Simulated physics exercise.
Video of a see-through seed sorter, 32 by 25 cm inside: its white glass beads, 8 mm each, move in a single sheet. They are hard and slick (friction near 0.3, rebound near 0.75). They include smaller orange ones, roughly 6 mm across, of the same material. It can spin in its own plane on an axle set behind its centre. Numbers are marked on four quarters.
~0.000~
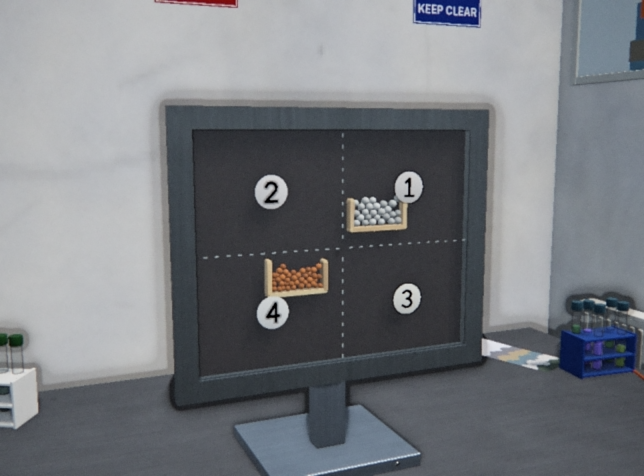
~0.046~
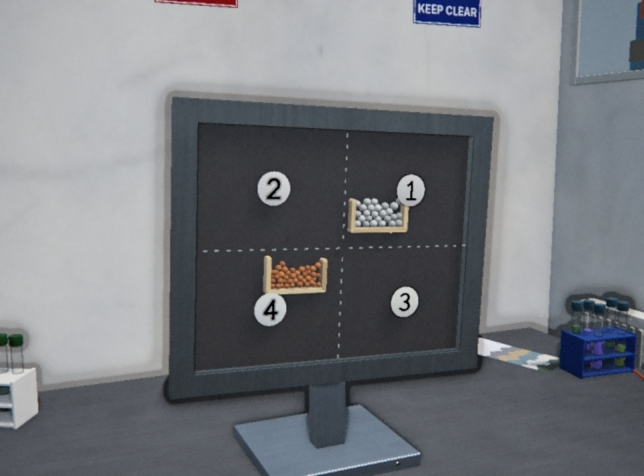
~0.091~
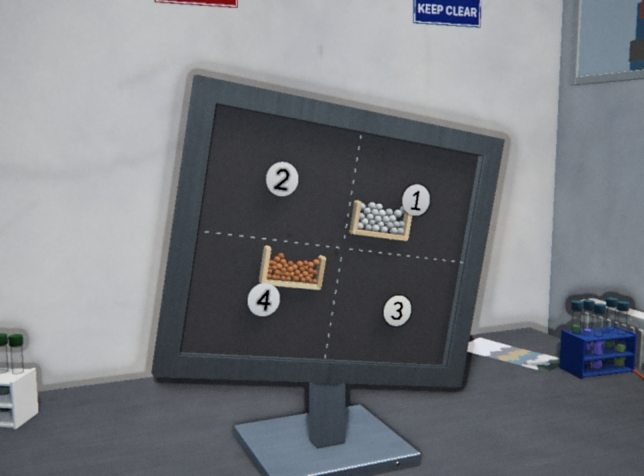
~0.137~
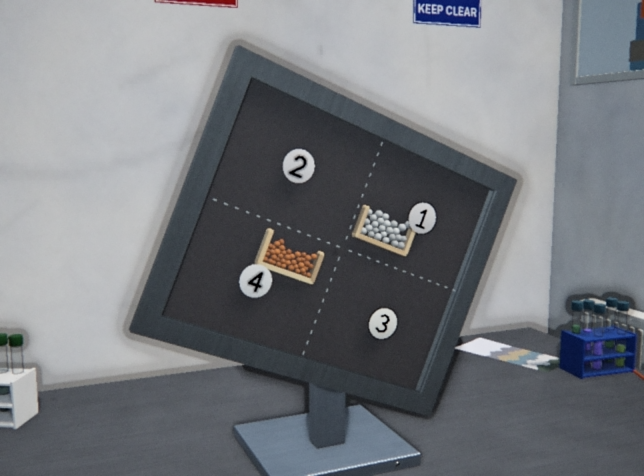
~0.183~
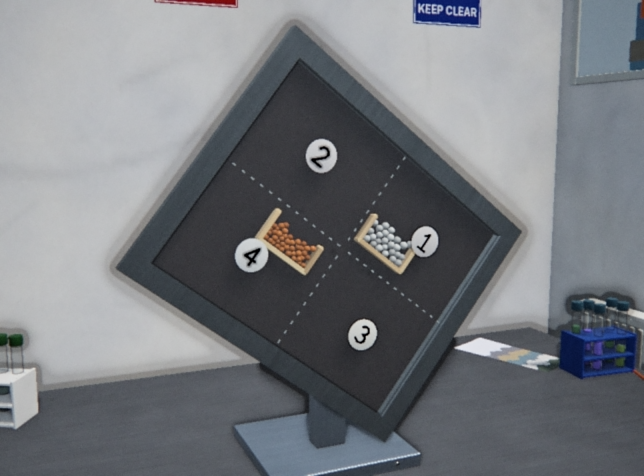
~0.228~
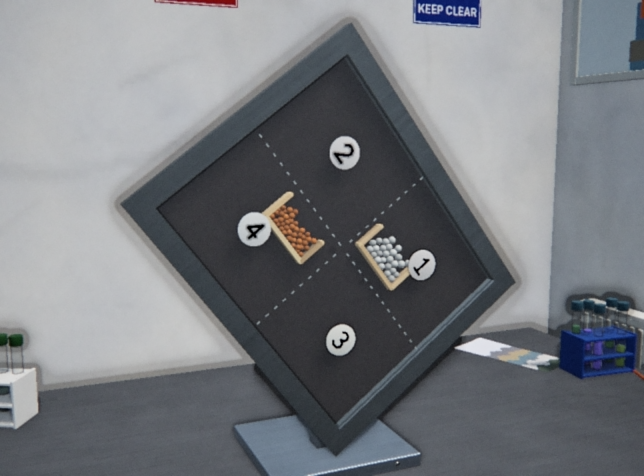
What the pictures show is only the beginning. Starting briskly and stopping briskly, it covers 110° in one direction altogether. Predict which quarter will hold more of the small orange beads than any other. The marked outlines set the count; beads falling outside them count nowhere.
I would say quarter 1.
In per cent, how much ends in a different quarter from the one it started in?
About 60 %.
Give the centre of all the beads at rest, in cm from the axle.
Offset approx. 4 cm right, 16 cm below.
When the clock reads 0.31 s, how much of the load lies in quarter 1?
I'd say close to 40 in a hundred.
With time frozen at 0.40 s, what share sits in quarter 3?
It works out at roughly 0 per cent.
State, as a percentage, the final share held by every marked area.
Final shares - quarter 1: 100 %, quarter 2: 0 %, quarter 3: 0 %, quarter 4: 0 %.
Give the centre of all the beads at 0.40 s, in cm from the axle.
The middle sits around 1 cm right and 1 cm below.
After 0.31 s, it stands 80° clockwise; the beads' middle is in line with and 1 cm above the centre; no. 1, 40 %, no. 4, 60 %; small ones, no. 4, 100 %.
After 0.40 s, it stands 104° clockwise; the beads' middle is 1 cm right of and 1 cm below the centre; no. 1, 40 %, no. 2, 10 %, no. 4, 50 %; small ones, no. 2, 15 %, no. 4, 85 %.
After 0.47 s, it stands 110° clockwise; the beads' middle is 2 cm right of and 4 cm below the centre; no. 1, 50 %, no. 2, 25 %, no. 4, 25 %; small ones, no. 1, 15 %, no. 2, 45 %, no. 4, 40 %.
At rest by 1.8 s, it stands 110° clockwise; no. 1, 100 %, no. 2, 0 %, no. 3, 0 %, no. 4, 0 %; small ones, no. 1, 100 %.
